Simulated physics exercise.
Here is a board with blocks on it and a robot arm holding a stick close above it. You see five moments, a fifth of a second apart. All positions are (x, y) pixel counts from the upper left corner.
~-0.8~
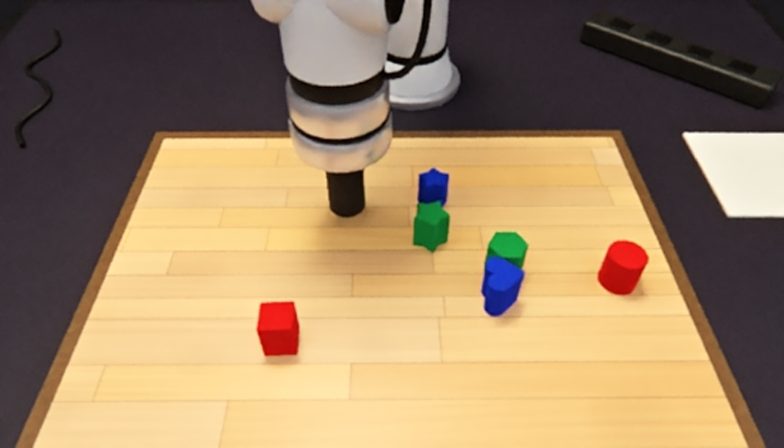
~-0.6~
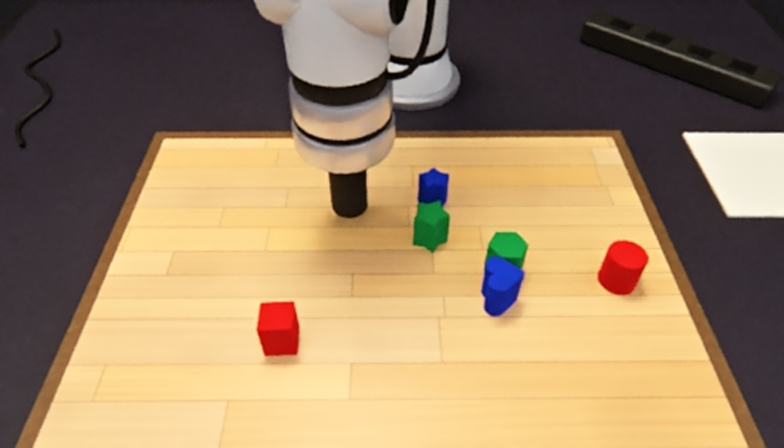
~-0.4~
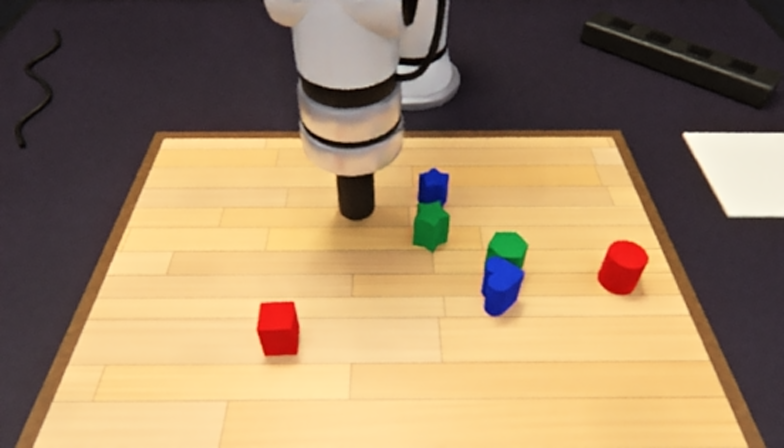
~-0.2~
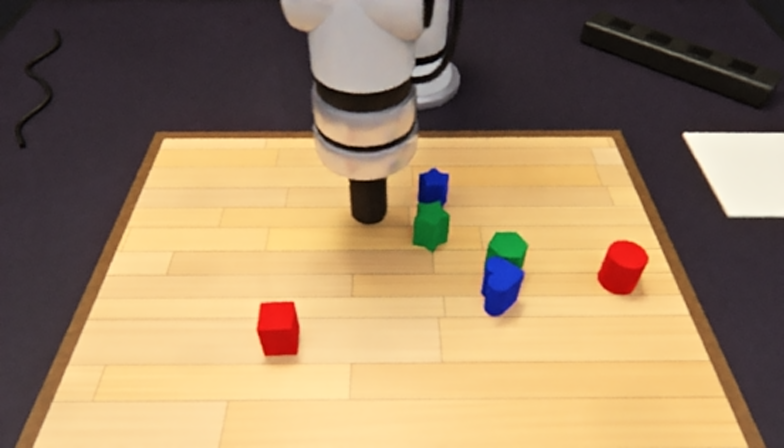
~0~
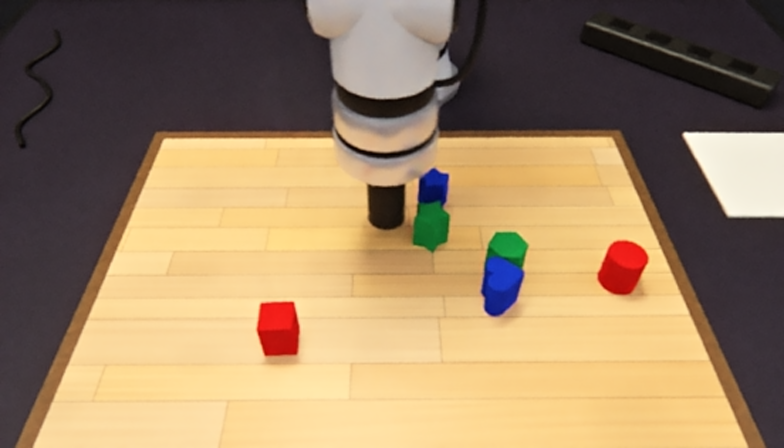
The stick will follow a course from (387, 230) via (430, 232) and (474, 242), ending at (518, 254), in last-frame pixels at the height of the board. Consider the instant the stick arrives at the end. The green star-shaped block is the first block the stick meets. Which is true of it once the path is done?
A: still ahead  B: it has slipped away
A - still ahead.
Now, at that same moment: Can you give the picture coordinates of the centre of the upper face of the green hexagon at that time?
Expect it around (543, 263).
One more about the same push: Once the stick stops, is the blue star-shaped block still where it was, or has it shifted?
By the time the path is finished, it has hardly shifted at all.
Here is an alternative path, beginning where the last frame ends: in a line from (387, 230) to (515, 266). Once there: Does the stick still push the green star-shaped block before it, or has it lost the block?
I expect it to be in front.
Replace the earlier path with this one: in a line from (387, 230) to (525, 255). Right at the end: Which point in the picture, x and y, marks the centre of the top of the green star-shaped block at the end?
It is going to be at (566, 234).
The first path, step by step. One third of the way, stick (432, 220); green star-shaped block (463, 216), turned 15° clockwise.
Two thirds of the way, stick (476, 229); green star-shaped block (510, 226), turned 15° clockwise; green hexagon (523, 251), turned 25° clockwise.
At the end, stick (521, 241); green star-shaped block (558, 238), turned 15° clockwise; blue star-shaped block unmoved; green hexagon (543, 263), turned 75° clockwise.
